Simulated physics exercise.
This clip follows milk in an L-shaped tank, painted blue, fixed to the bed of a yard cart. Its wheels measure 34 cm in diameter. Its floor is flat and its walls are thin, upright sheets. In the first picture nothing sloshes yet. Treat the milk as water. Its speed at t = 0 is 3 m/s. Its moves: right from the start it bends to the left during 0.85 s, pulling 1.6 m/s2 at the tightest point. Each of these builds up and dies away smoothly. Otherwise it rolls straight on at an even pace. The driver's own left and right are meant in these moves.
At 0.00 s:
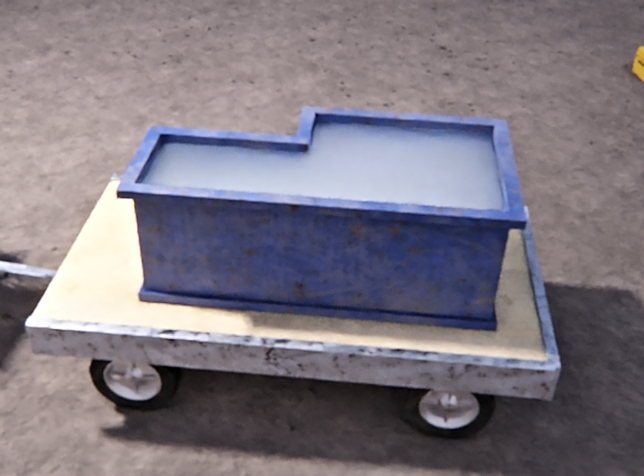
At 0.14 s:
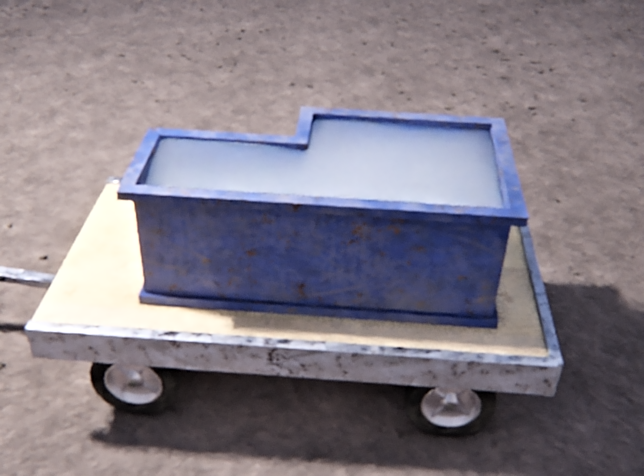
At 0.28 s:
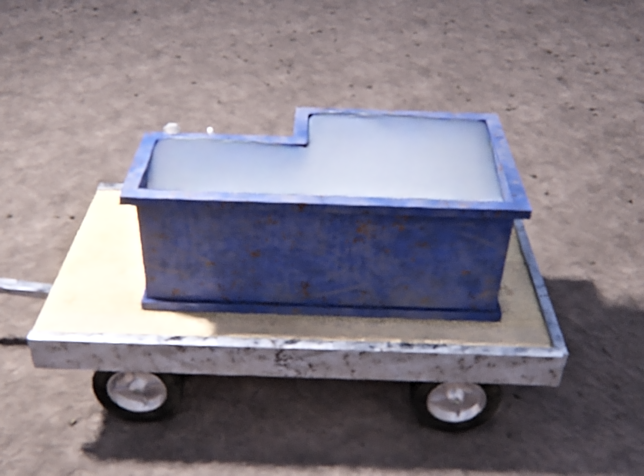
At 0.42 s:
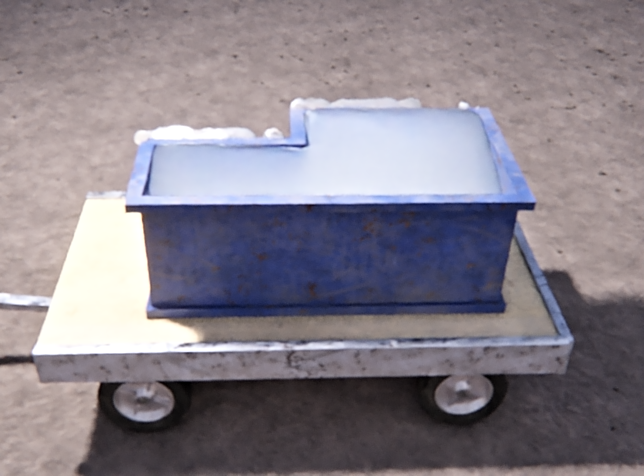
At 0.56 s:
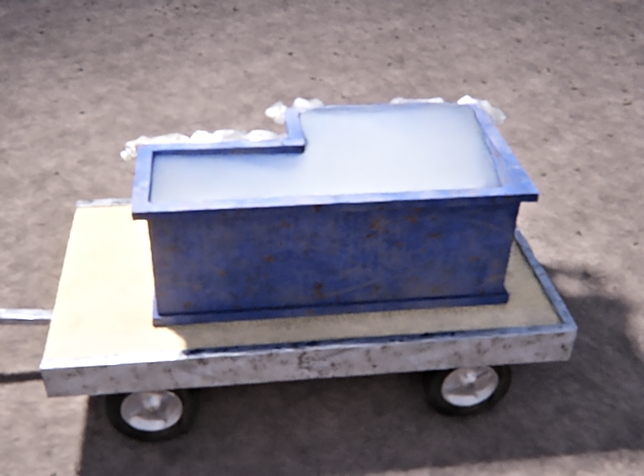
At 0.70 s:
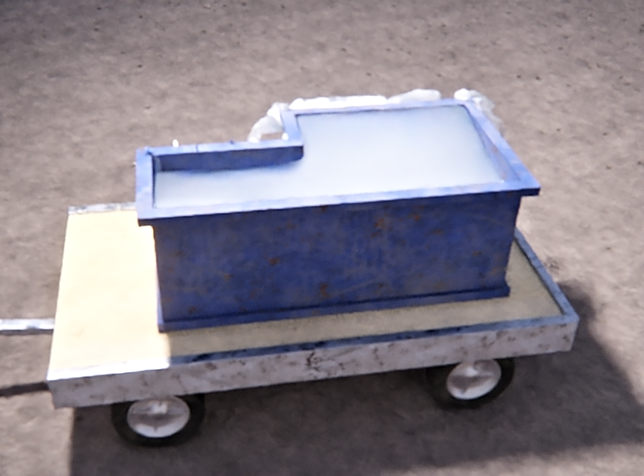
A blue L-shaped tank of milky liquid rode on a flat, four-wheeled cart as the liquid climbed toward the far side and slopped over the rim, while the cart turned slightly.
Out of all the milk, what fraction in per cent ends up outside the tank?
Roughly 3 per cent of the milk is lost.
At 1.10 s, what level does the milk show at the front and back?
Front 40 cm, back 40 cm.
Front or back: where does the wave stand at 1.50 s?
At the front.
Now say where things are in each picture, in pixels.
The first frame shows level at the front (176, 152); level at the back (475, 140); still flat; the front is on the left, levels are read along the far wall; a wheel hub at (449, 414).
The second frame shows level at the front (175, 148); level at the back (473, 139); rising 4° towards the far side.
The third frame shows level at the front (173, 143); level at the back (471, 122); rising 15° towards the far side.
The fourth frame shows level at the front (173, 156); level at the back (465, 118); rising 15° towards the far side.
The fifth frame shows level at the front (173, 165); level at the back (458, 113); rising 13° towards the far side.
The sixth frame shows level at the front (175, 182); level at the back (453, 114); rising 4° towards the far side; a wheel hub at (476, 384); milk is coming over the far side.
By 1.10 s front 40 cm, middle 41 cm, back 41 cm above the floor; the loss stands at 2 per cent, over the far side.
By 1.50 s front 45 cm, middle 42 cm, back 40 cm above the floor; the loss stands at 3 per cent, over the far side.
By 2.00 s front 39 cm, middle 41 cm, back 43 cm above the floor; the loss stands at 3 per cent, over the far side.
By 3.84 s the loss stands at 3 per cent, over the far side, 7 of 263 litres.
